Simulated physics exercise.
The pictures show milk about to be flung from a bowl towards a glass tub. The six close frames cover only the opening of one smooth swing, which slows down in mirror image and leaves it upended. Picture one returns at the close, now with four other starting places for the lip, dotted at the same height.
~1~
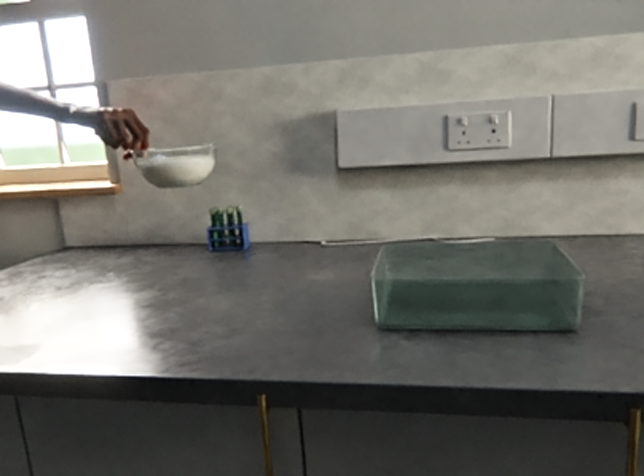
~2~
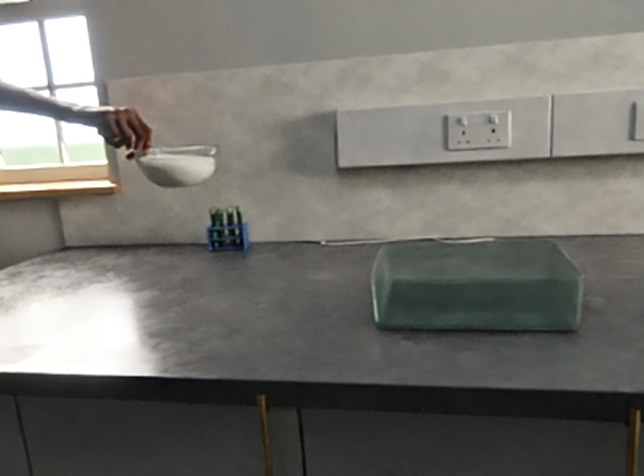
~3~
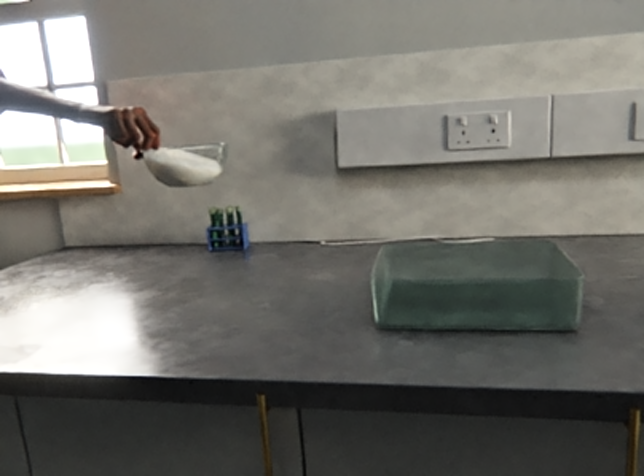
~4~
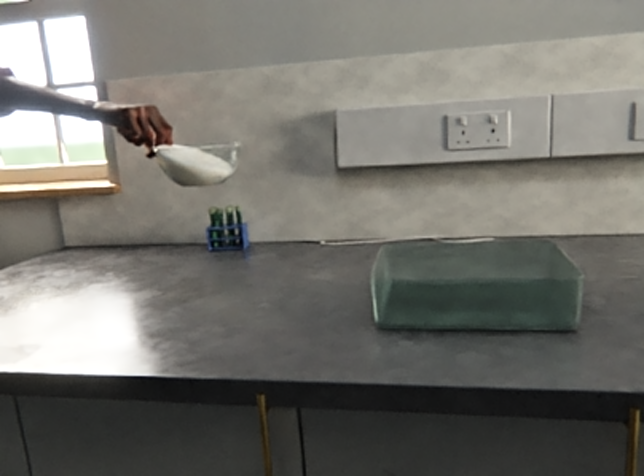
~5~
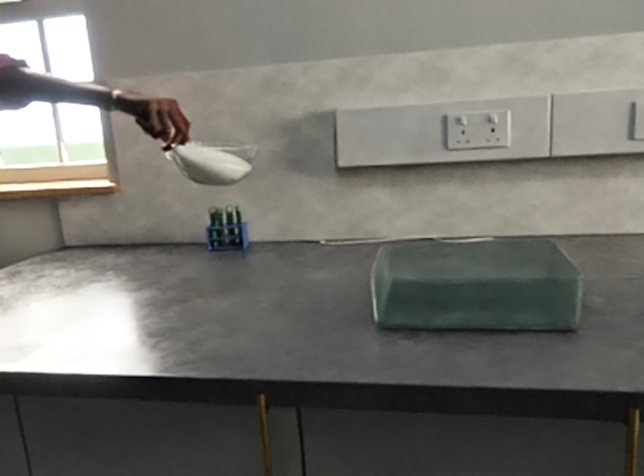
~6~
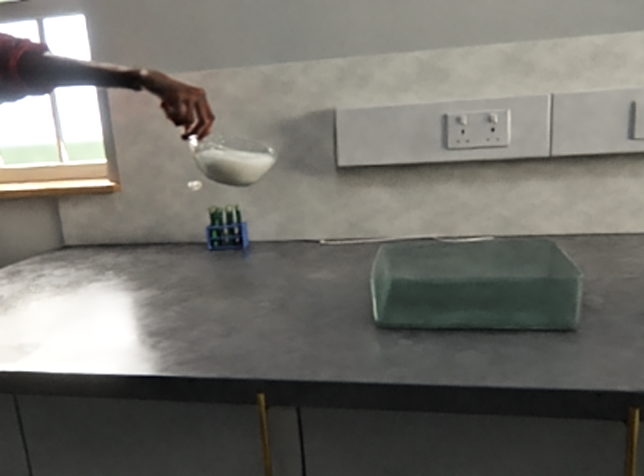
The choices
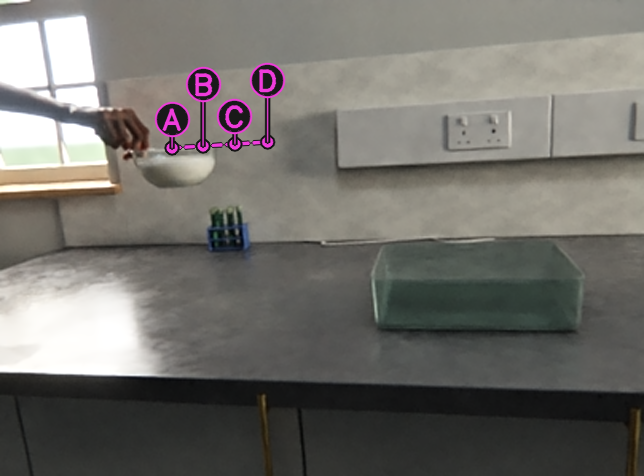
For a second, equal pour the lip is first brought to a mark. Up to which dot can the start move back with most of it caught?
Use dot C.
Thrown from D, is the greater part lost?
No, that is safe.
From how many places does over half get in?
Two of the four.
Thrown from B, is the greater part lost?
Yes, that goes wrong.
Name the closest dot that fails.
That would be B.
In magenta, A at (172, 147); B at (203, 146); C at (234, 144); D at (267, 142).
Choosing A, about 0 % lands in the tub, 100 % falls short.
Choosing B, about 24 % lands in the tub, 72 % falls short and 4 % goes beside or beyond.
Choosing C, about 64 % lands in the tub, 26 % falls short and 10 % goes beside or beyond.
Choosing D, about 82 % lands in the tub, 6 % falls short and 12 % goes beside or beyond.
